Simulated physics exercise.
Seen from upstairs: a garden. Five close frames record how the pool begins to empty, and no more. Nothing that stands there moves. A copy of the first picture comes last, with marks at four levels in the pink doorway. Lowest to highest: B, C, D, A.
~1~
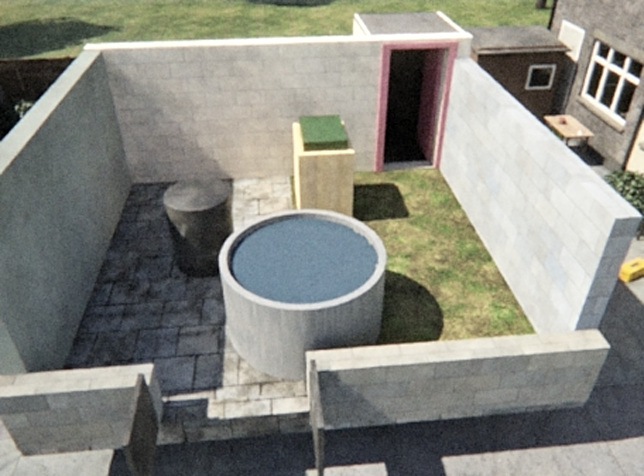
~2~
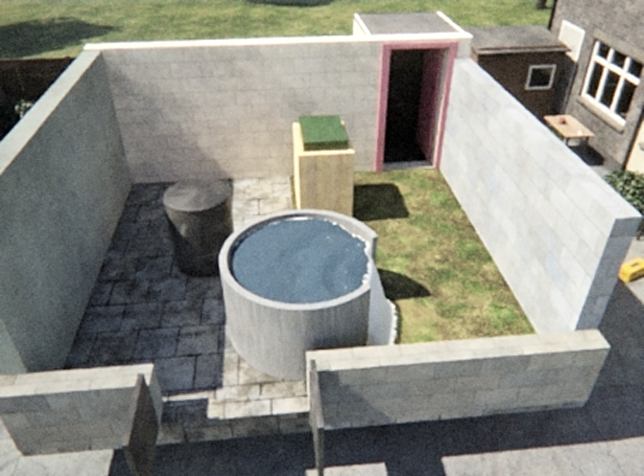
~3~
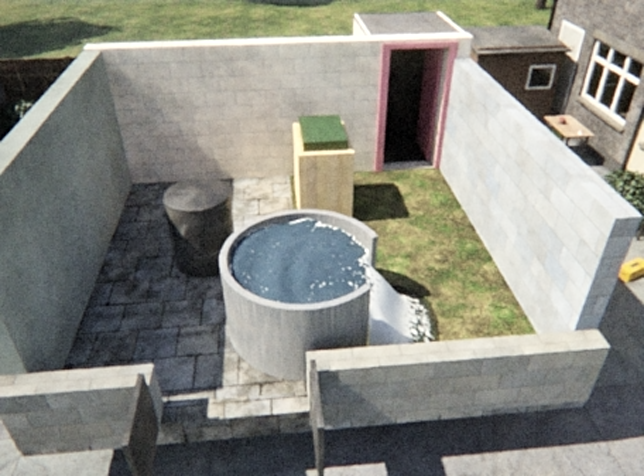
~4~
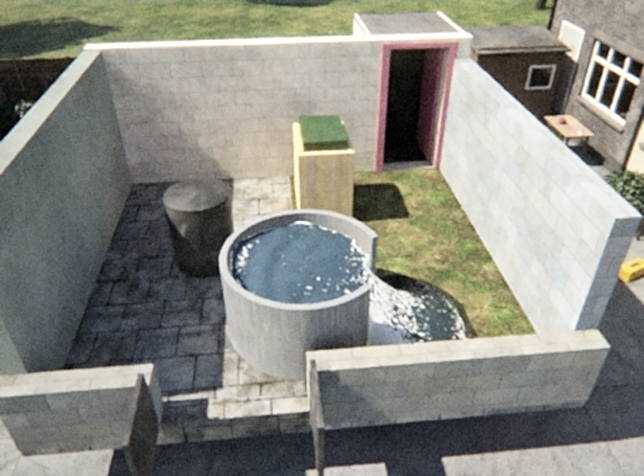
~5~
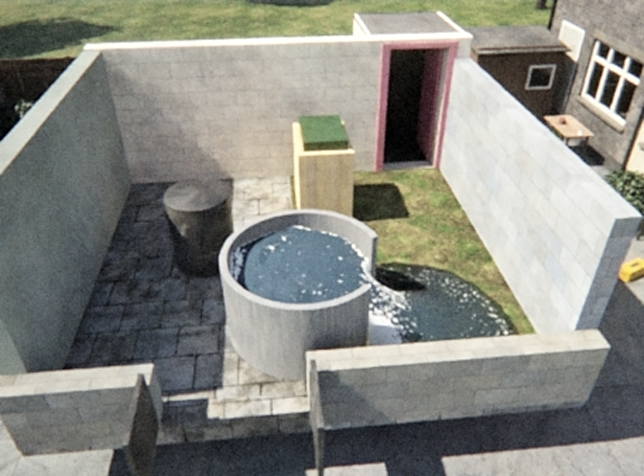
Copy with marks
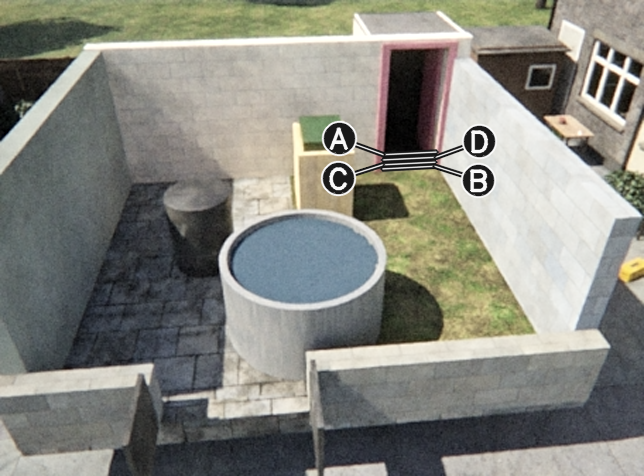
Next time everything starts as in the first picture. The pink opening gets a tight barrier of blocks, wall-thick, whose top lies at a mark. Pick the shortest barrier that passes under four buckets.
Line D just does it.
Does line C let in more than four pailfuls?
Yes.
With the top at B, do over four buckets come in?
Yes.
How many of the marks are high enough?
Two of the four.
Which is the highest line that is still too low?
C.
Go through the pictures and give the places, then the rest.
Water in the pool at rest, its middle at (303, 259); foot of the pink doorway at (408, 169); open gate at (230, 354).
Water covers 1 % of the ground and shows as far out as (385, 299).
Water covers 4 % of the ground and shows as far out as (408, 297).
Water covers 8 % of the ground and shows as far out as (449, 307).
Water covers 13 % of the ground and shows as far out as (481, 294).
On the marked copy, A at (410, 153); B at (408, 167); C at (409, 163); D at (409, 158); from the bottom up B, C, D, A.
If A is chosen, nothing gets over.
If B is chosen, dozens of bucketfuls pour in.
If C is chosen, about 10 bucketfuls get in.
If D is chosen, a splash gets over, under a bucket.
